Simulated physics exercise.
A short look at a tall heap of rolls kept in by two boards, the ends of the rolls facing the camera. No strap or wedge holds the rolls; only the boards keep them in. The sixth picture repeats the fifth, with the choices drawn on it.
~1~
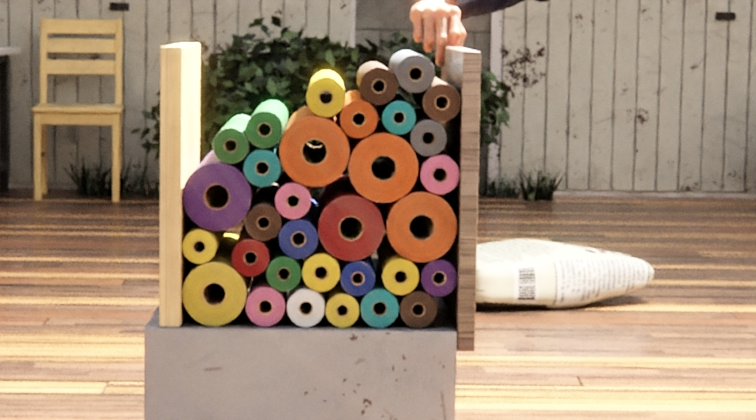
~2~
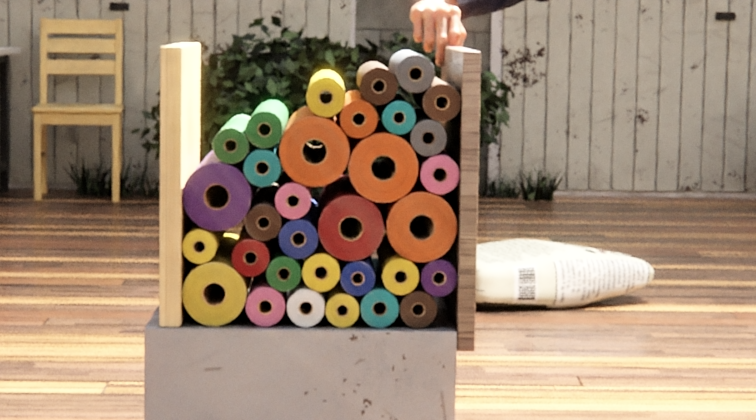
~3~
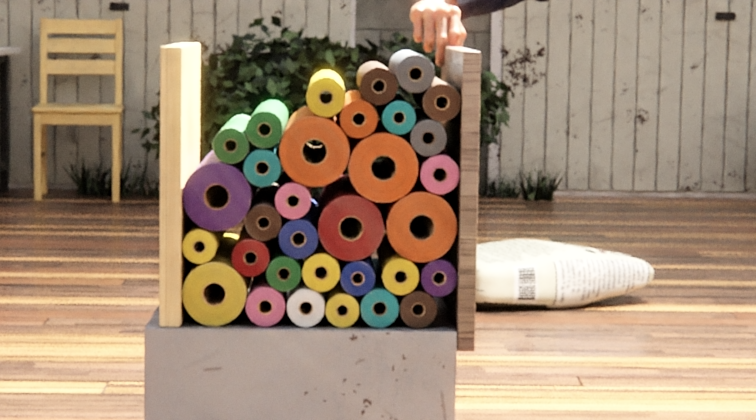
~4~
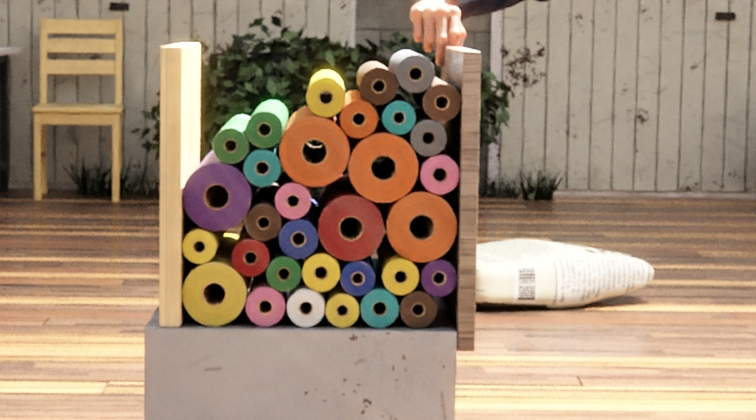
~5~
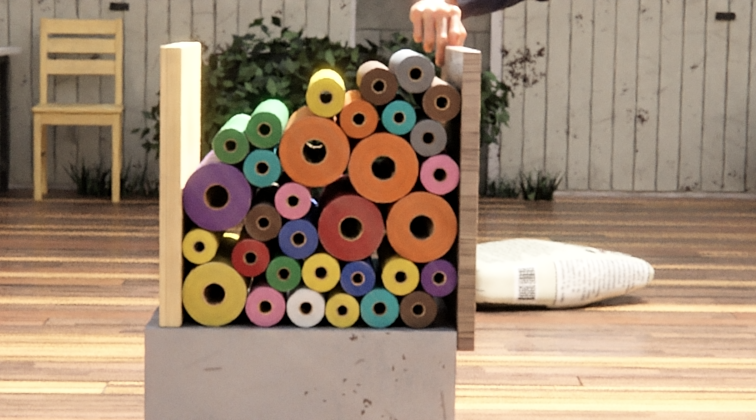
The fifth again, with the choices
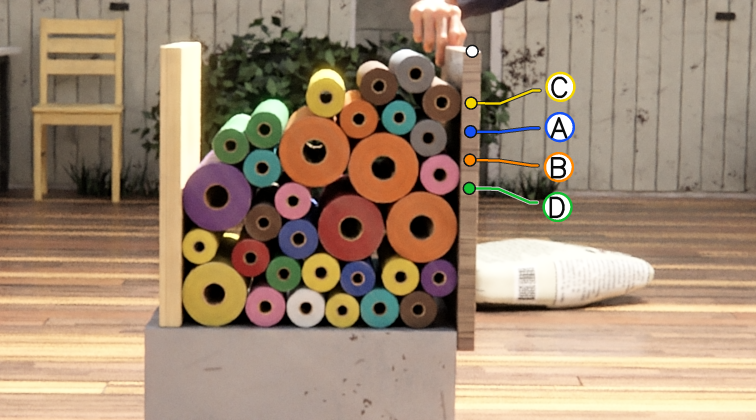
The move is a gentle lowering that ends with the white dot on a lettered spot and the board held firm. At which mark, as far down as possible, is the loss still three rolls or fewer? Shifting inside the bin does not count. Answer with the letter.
D is the limit.
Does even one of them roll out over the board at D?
At D: Yes.
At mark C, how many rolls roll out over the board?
The count is none.
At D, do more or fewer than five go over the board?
At D, fewer than five.
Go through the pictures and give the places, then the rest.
The first frame shows a yellow roll (326, 98); side board (457, 187); a yellow roll (214, 294).
The second frame shows a yellow roll (214, 294); a brown roll (418, 309).
The third frame shows an orange roll (422, 227); a yellow roll (200, 247).
The fourth frame shows a pink roll (293, 201); a turquoise roll (399, 117).
The fifth frame shows a yellow roll (326, 98); side board (457, 187); a yellow roll (214, 294).
On the marked copy, A at (470, 132); B at (470, 160); C at (471, 103); D at (469, 189); the white dot at (472, 51).
Taking D. A third of the way, top of the board (462, 113).
Two thirds of the way, top of the board (460, 184).
When it is over, top of the board (460, 188), two out over the board.
As for the rest, A none out over the board; B none out over the board; C none out over the board.
